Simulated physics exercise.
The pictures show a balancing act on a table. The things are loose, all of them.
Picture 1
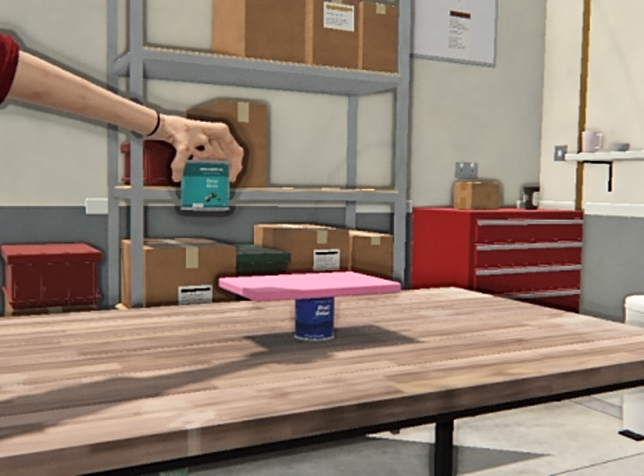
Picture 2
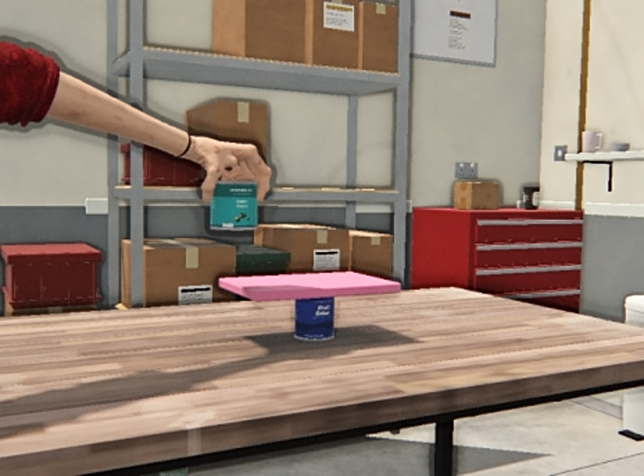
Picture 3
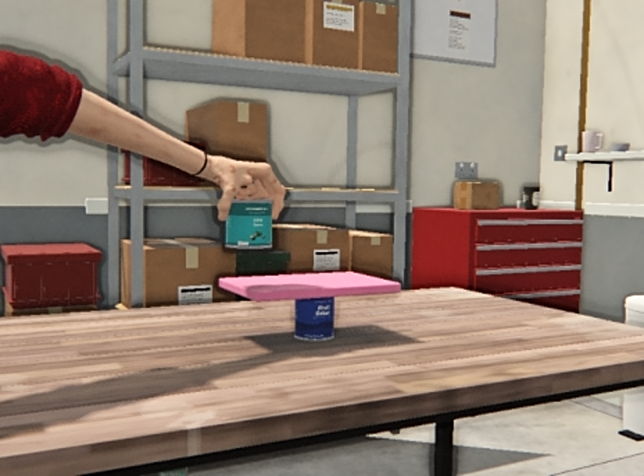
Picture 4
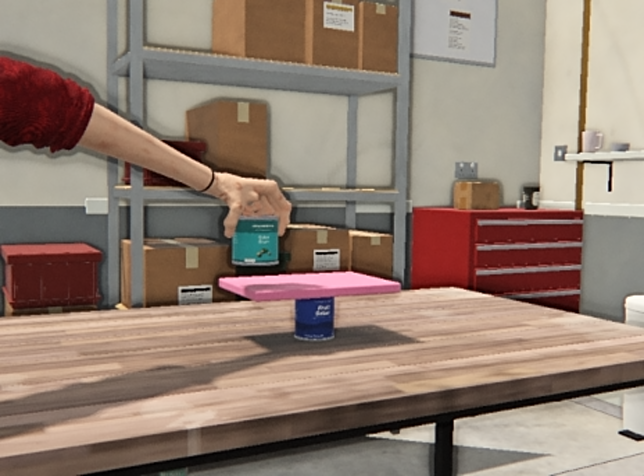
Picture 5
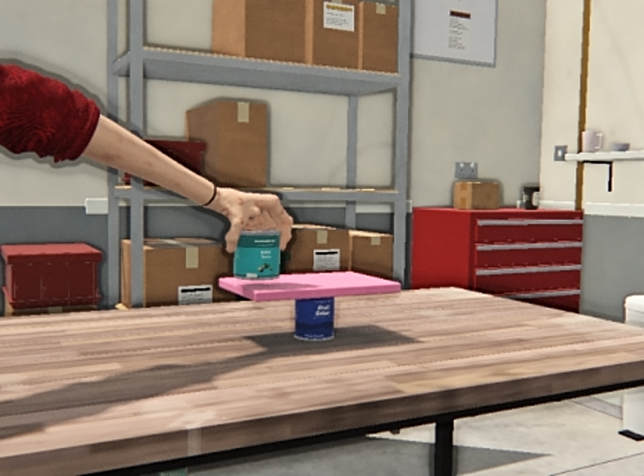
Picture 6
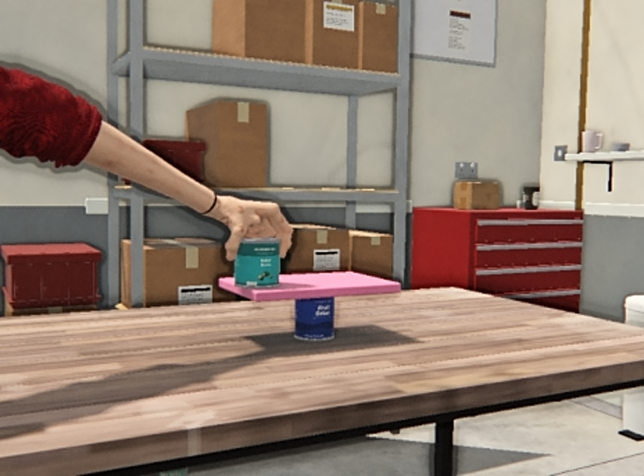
The clip shows a pink board balanced on a blue tin on a wooden table while a hand carries a turquoise tin rightward and down, then sets it on the board's left side, still holding it.
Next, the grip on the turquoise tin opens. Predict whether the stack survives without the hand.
It falls down.
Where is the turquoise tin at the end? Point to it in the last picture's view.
Roughly at pixel (205, 328).
Then, 0.40 s later than the last frame, turquoise tin now fallen; pink lid tilted by 51°.
Then, 0.50 s later than the last frame, pink lid tilted by 45°.
When it is over, fallen, turquoise tin; moved from the start, pink lid; blue tin as before. End places, in pixels of the last picture, turquoise tin near (205, 328). The stack gives way.
